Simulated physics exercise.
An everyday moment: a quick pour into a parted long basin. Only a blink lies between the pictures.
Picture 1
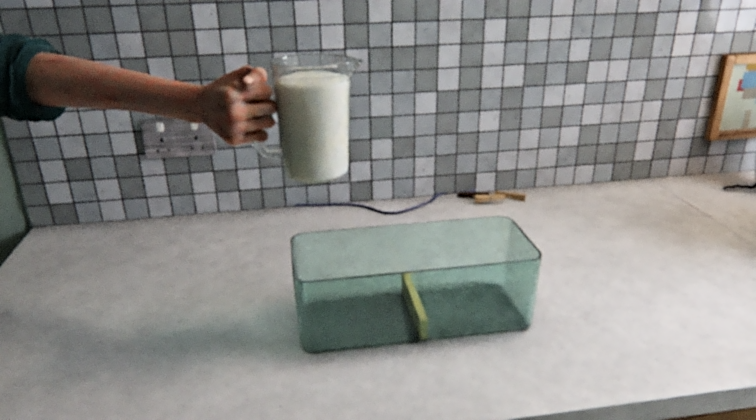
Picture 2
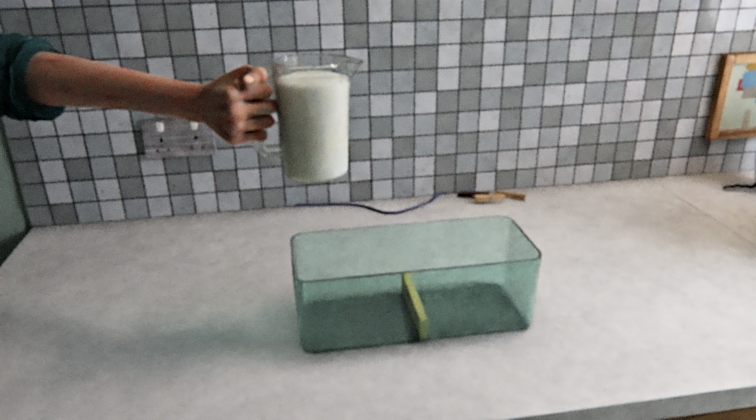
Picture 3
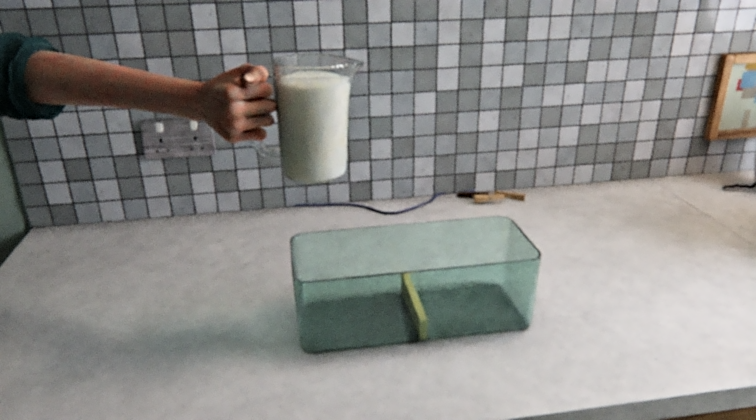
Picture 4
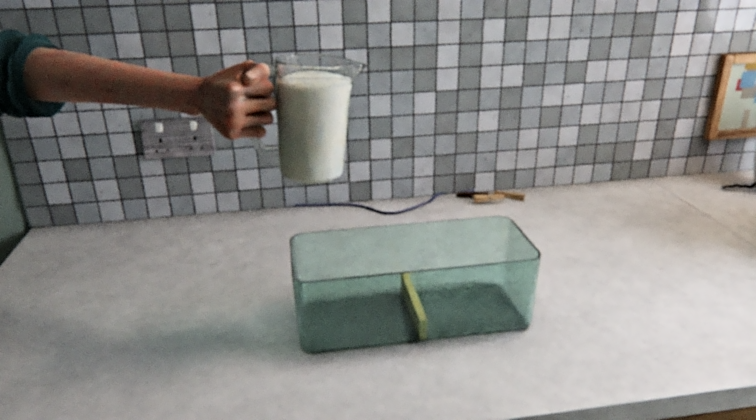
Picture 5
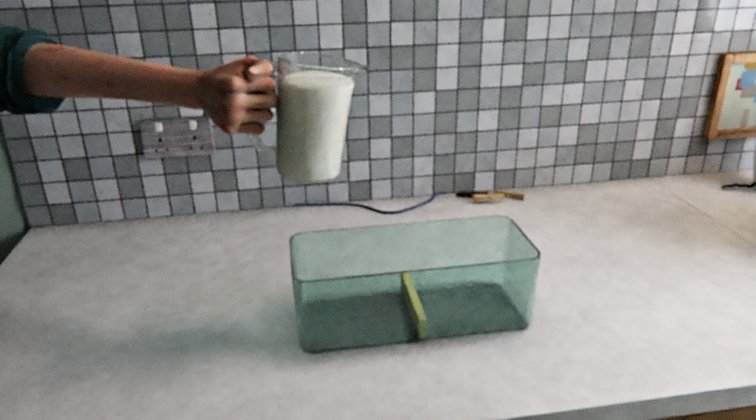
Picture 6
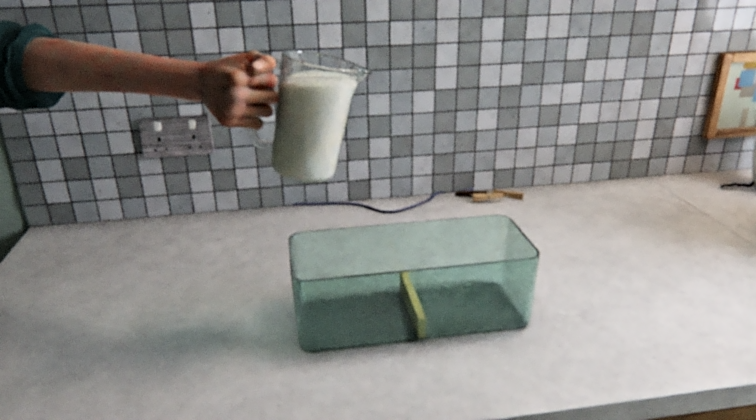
A hand holding a clear jug of milk kept it nearly still above the counter, then slowly tilted it slightly to the right, near a green see-through basin with a yellowish divider.
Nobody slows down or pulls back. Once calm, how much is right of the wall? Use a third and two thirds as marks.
In the end above two thirds is right of the wall.
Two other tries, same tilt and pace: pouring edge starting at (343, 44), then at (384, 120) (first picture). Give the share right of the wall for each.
First some 70, then 85 per cent.
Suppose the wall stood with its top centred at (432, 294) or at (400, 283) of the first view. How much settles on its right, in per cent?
About 55 and 95 per cent.
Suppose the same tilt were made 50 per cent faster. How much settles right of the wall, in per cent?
Near 85 %.
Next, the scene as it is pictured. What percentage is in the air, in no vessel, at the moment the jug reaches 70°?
Close to 15 per cent.
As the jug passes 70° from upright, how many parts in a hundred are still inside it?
Close to 85 per cent.
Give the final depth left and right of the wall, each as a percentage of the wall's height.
Left: 10 %. Right: 80 %.
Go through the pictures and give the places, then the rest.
In the first frame, it leans 0°; its right rim is at (363, 60); the milk meets the walls at (276, 80) and (348, 76); the long basin's rim runs from (293, 258) to (526, 237); the wall's top is at (414, 295).
In the second frame, it leans 1°; its right rim is at (363, 60); the milk meets the walls at (276, 79) and (347, 76).
In the third frame, it leans 2°; its right rim is at (364, 62); the milk meets the walls at (277, 78) and (348, 77).
In the fourth frame, it leans 5°; its right rim is at (366, 64); the milk meets the walls at (278, 79) and (350, 78).
In the fifth frame, it leans 8°; its right rim is at (369, 67); the milk meets the walls at (280, 80) and (352, 78).
In the sixth frame, it leans 13°; its right rim is at (372, 71); the milk meets the walls at (282, 80) and (356, 77).
A moment on, the jug is tipped part way and 85 per cent is still to pour, 0 is left of the wall and 1 right of it.
Next, the jug is tipped right over and 37 per cent is still to pour, 1 is left of the wall and 35 right of it.
Then the jug is tipped right over and 3 per cent is still to pour, 6 is left of the wall and 83 right of it.
Later the jug is tipped right over and 0 per cent is still to pour, 8 is left of the wall and 90 right of it.
Finally, 15 per cent lies left of the wall, 83 right of it and 2 outside.
